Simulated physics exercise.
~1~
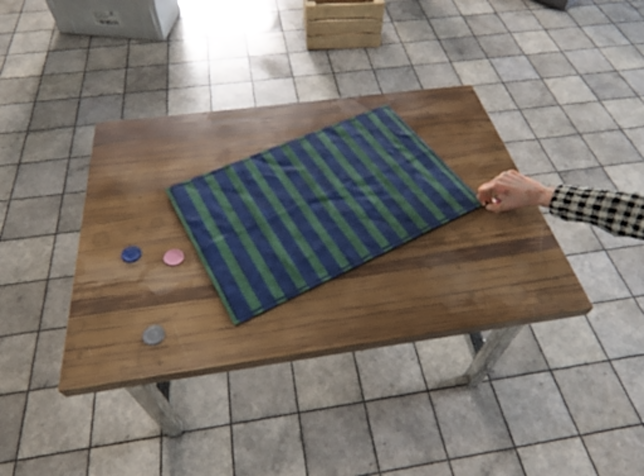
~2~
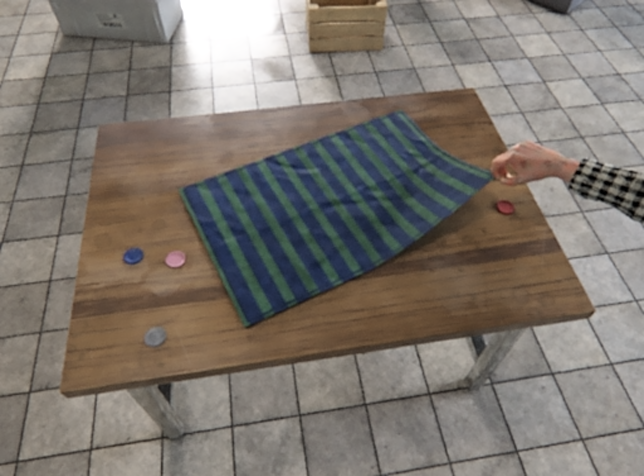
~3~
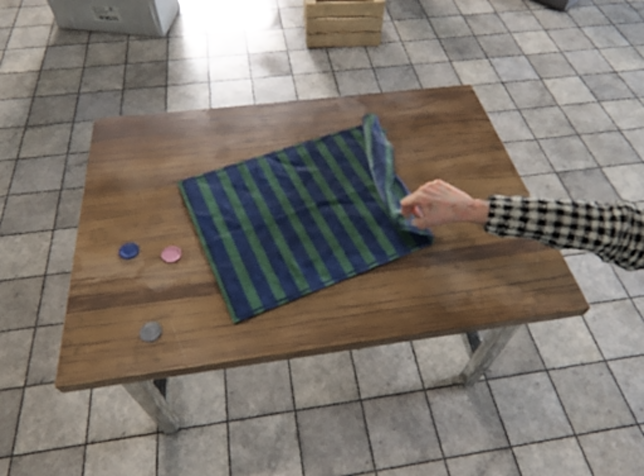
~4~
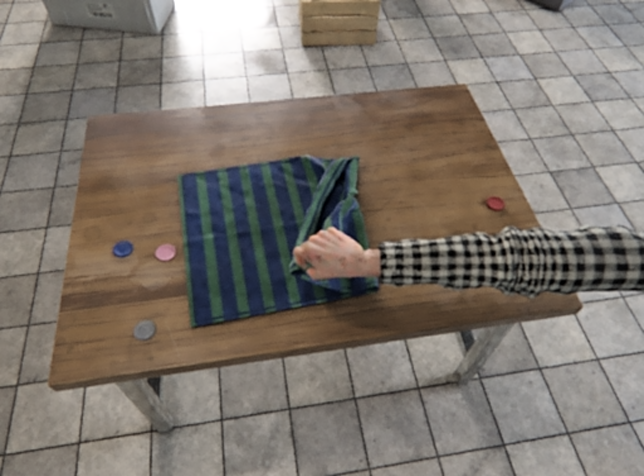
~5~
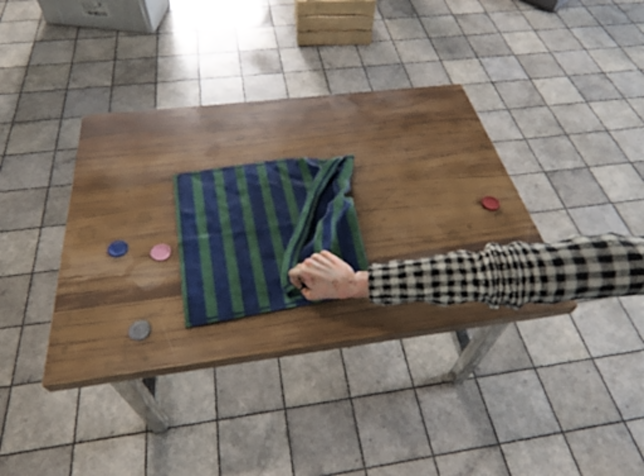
On a wooden table, a hand folding a striped napkin's right corner leftward, revealing a red lid, with three discs staying uncovered.
